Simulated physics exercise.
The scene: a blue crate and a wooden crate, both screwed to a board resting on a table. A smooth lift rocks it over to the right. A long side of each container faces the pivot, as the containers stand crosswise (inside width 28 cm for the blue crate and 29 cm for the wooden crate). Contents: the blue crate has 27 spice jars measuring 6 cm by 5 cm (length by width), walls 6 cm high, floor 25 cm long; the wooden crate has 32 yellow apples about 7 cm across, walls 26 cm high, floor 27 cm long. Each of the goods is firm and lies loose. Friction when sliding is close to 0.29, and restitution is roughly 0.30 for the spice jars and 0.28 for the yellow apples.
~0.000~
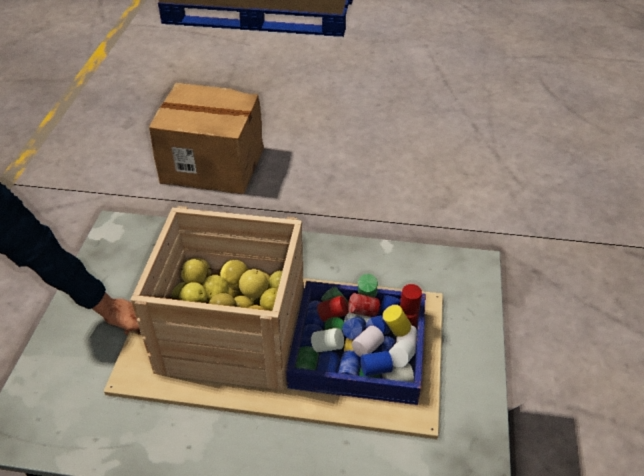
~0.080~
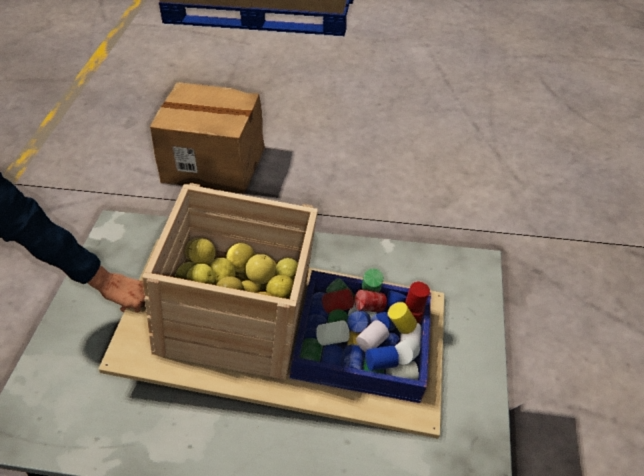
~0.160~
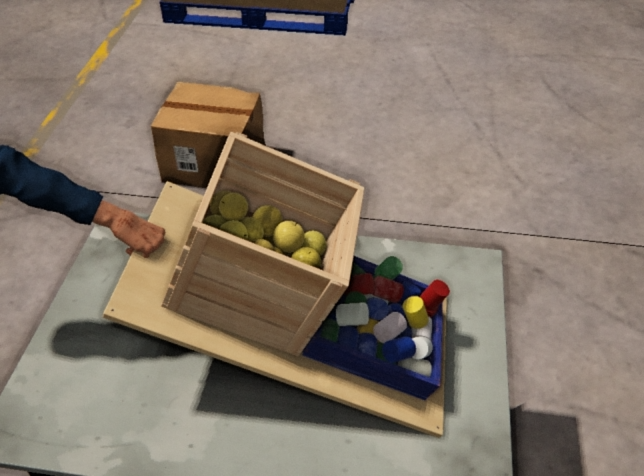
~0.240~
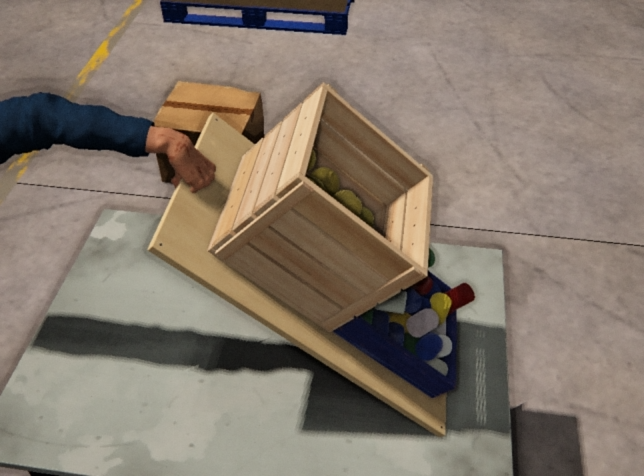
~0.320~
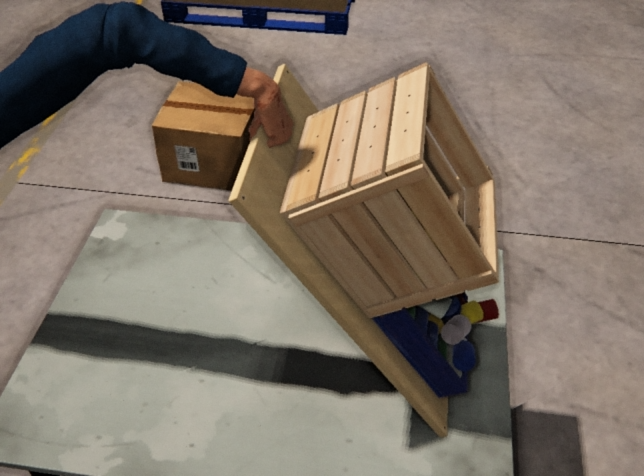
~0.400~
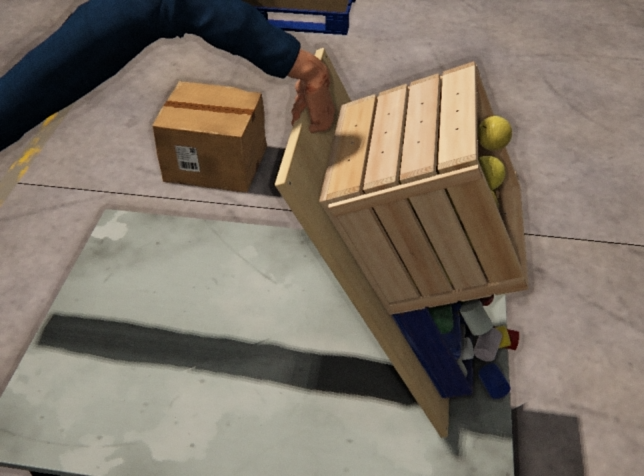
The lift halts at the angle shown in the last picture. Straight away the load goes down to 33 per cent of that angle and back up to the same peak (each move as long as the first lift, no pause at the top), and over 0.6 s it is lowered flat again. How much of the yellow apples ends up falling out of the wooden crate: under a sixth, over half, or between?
Over half.
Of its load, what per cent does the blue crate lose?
The blue crate loses 70 percent of its load.
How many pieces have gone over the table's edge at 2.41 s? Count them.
I'd estimate some 40 by that time.
After 0.72 s, tilt 26°; blue crate 8 in, 19 out and wooden crate 8 in, 24 out.
After 1.12 s, tilt 60°; blue crate 8 in, 19 out and wooden crate 8 in, 24 out.
After 1.69 s, tilt 6°; blue crate 8 in, 19 out and wooden crate 5 in, 27 out.
Outcome (at 2.41 s), blue crate 8 in, 19 out and wooden crate 5 in, 27 out. Asked share, 27 of 32, 84 per cent.
